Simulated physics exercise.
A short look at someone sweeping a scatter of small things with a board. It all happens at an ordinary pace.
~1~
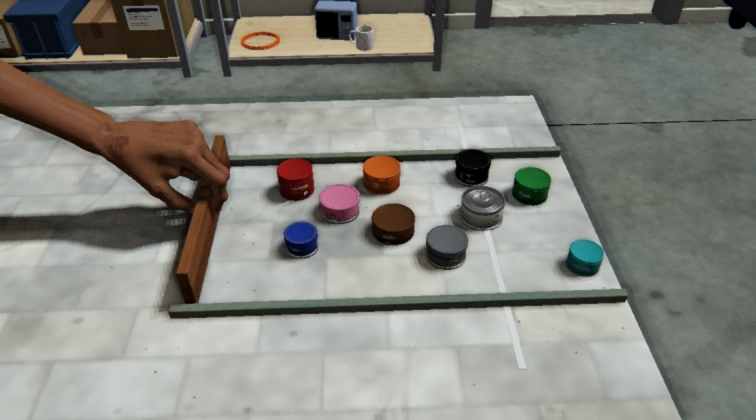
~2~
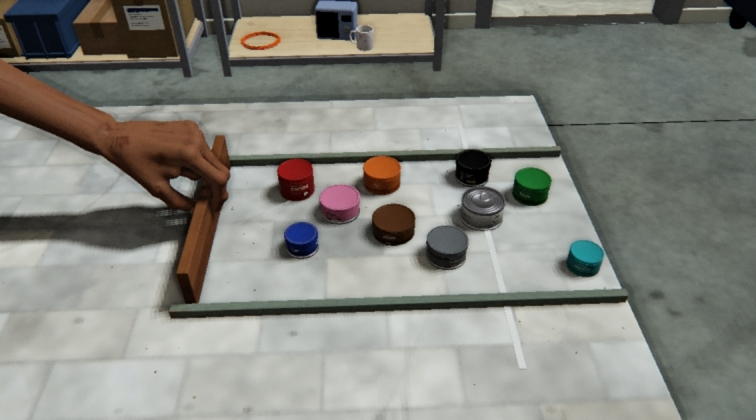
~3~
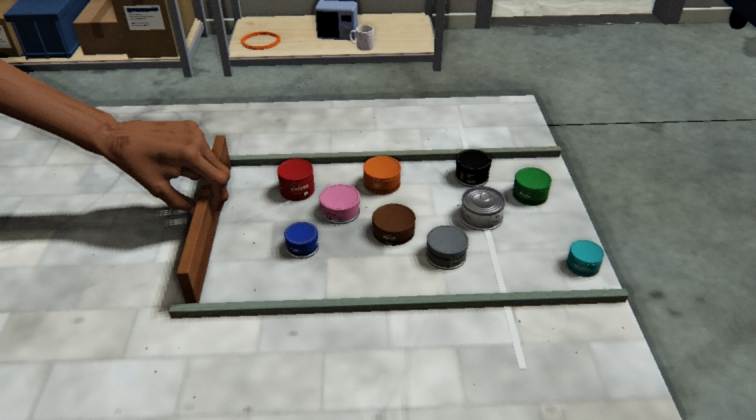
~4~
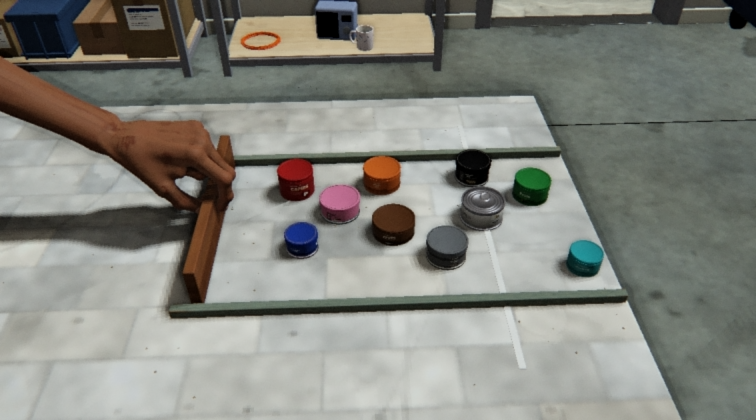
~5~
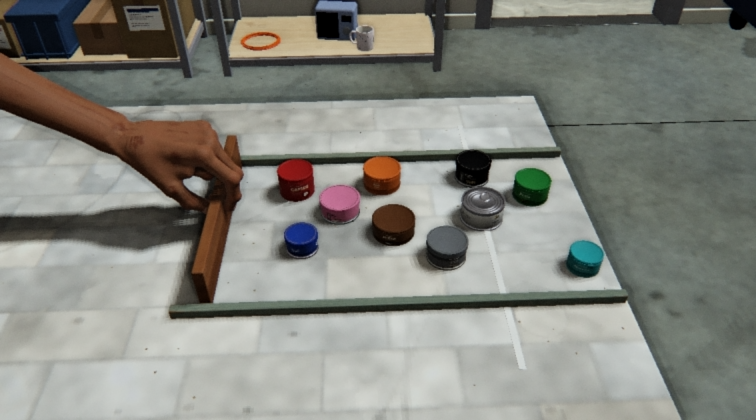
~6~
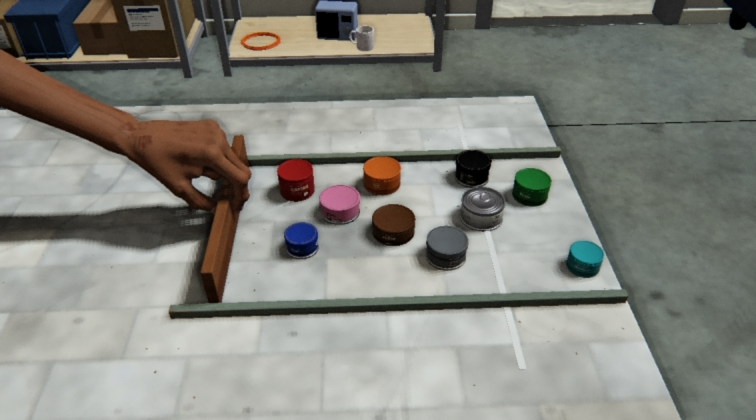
A hand held a wooden board upright at the left of some scattered colorful round tubs, then slid it slowly a short way right, while the tubs stayed where they were.
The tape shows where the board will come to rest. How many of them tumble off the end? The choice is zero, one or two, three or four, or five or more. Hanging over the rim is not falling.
Here the number that fall off is zero.
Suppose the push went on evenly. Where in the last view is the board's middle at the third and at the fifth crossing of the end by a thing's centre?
About (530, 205), then (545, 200).
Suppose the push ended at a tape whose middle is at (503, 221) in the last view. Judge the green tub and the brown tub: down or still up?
The green tub falls, the brown tub remains up.
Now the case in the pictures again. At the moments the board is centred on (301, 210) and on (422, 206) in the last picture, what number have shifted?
By then 2, and 8.
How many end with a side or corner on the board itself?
In contact: 4.
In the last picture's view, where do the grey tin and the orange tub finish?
The grey tin stops around (521, 269); the orange tub around (520, 163).
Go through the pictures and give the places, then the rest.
Turquoise tub (585, 258); green tub (531, 186); black tin (472, 168); board (207, 212); tape (484, 220), in the first picture.
Green tub (532, 187); brown tub (394, 225), in the second picture.
Black tin (473, 168); red tub (296, 180), in the third picture.
Turquoise tub (585, 259); white tin (482, 208), in the fourth picture.
Green tub (532, 187); board (220, 212), in the fifth picture.
Turquoise tub (585, 259); green tub (532, 187); black tin (473, 169); board (229, 212); tape (484, 221), in the sixth picture.
A little later, none off yet; turquoise tub at rest near (585, 259); green tub at rest near (532, 187); black tin at rest near (473, 169).
Next, none off yet; turquoise tub at rest near (585, 259); green tub moving near (536, 185); black tin shifted about its own width near (516, 163).
When it is over, the number that fall off is zero.
